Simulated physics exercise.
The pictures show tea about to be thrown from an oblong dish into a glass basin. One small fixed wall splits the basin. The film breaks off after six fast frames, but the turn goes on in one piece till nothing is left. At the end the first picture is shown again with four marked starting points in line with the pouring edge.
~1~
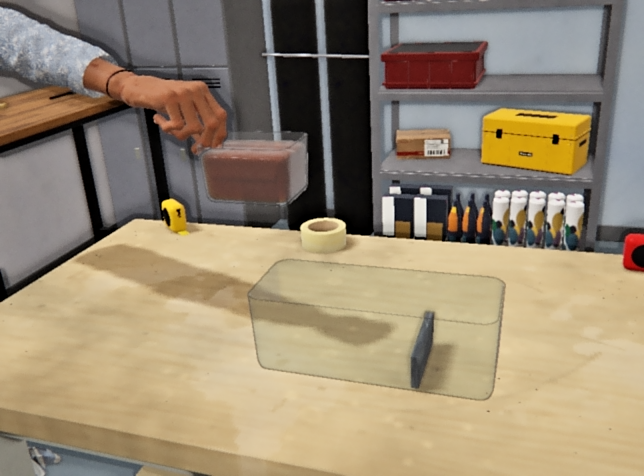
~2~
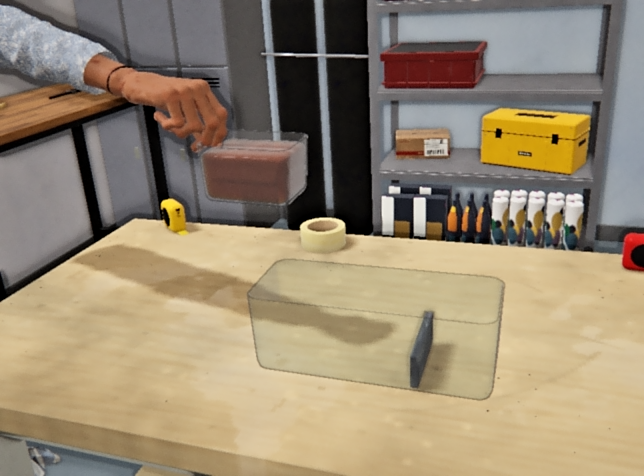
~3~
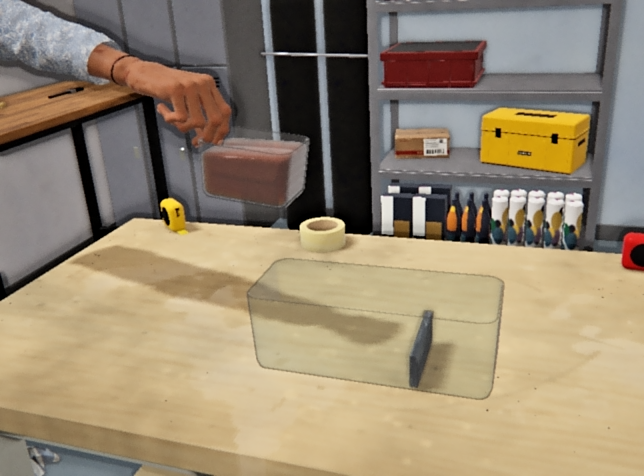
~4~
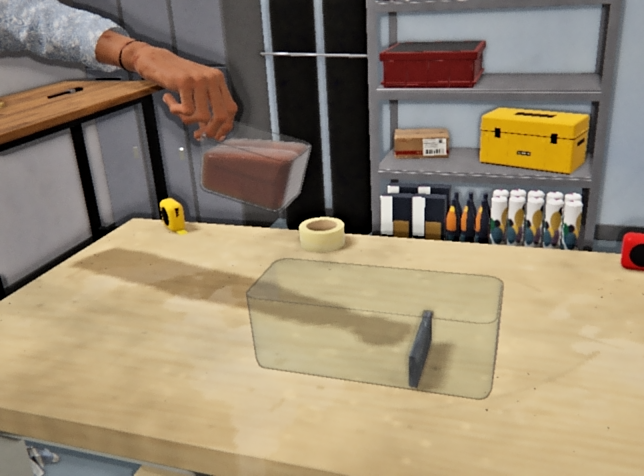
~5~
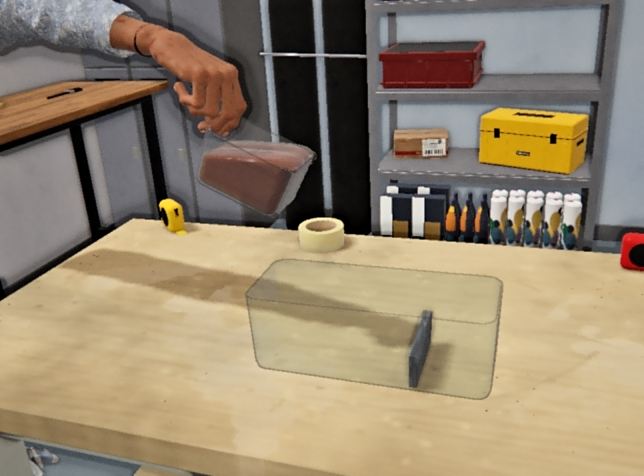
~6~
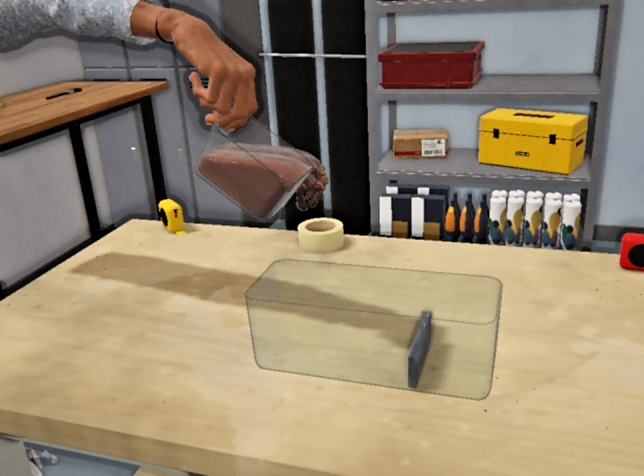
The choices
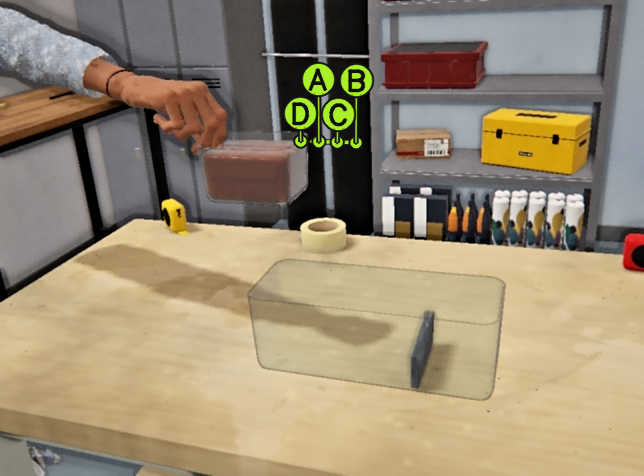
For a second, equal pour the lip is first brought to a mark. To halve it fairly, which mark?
Best: B.
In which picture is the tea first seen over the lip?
Picture 5.
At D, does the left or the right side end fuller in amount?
The left side.
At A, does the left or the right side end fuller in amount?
The left one.
On the marked copy, A at (318, 141); B at (355, 142); C at (337, 142); D at (300, 141).
Choosing A, about 93 % ends left of the wall and 5 % right of it.
Choosing B, about 49 % ends left of the wall and 49 % right of it.
Choosing C, about 87 % ends left of the wall and 9 % right of it; 4 % is lost outside.
Choosing D, about 93 % ends left of the wall and 5 % right of it.
